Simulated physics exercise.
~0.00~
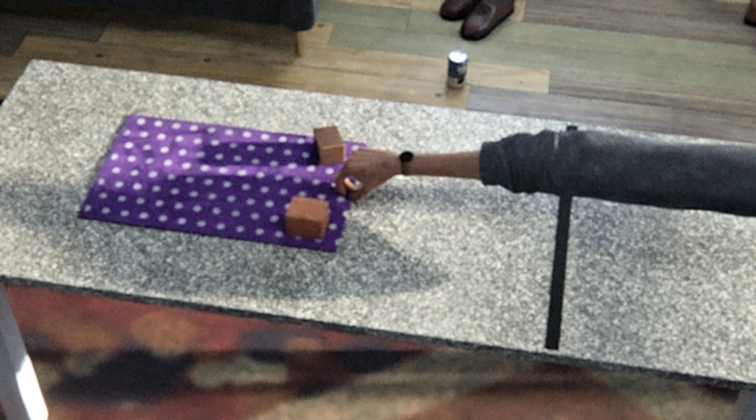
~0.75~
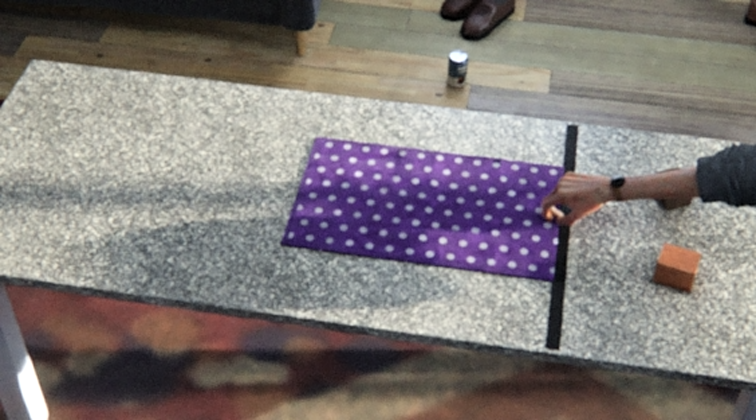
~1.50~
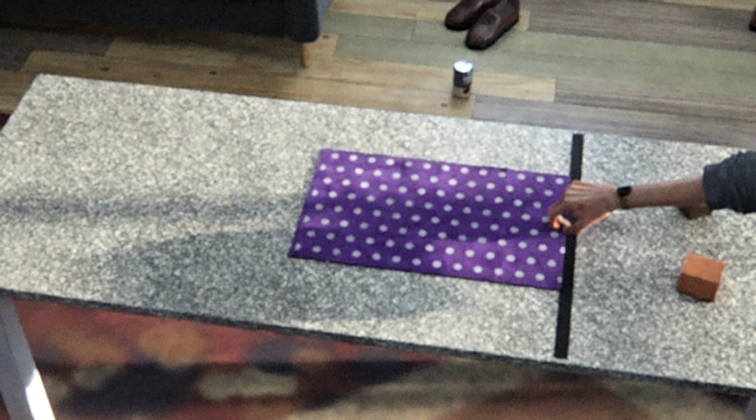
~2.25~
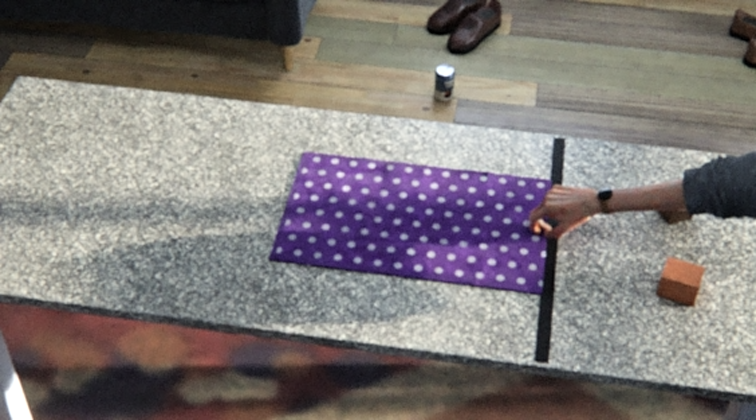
The clip opens with a hand gripping the right end of a purple pillow case with pale dots, spread on a speckled table with an orange block and a brown block riding on it. The hand draws the cloth to the right until its leading hem reaches a dark strip of tape. Both blocks leave the cloth and end up on the bare tabletop beyond the tape, the brown one partly hidden behind the wrist. The view sways slightly while the hand stays at the hem. At the end, the cloth lies flat and empty, with both blocks resting ahead of it.
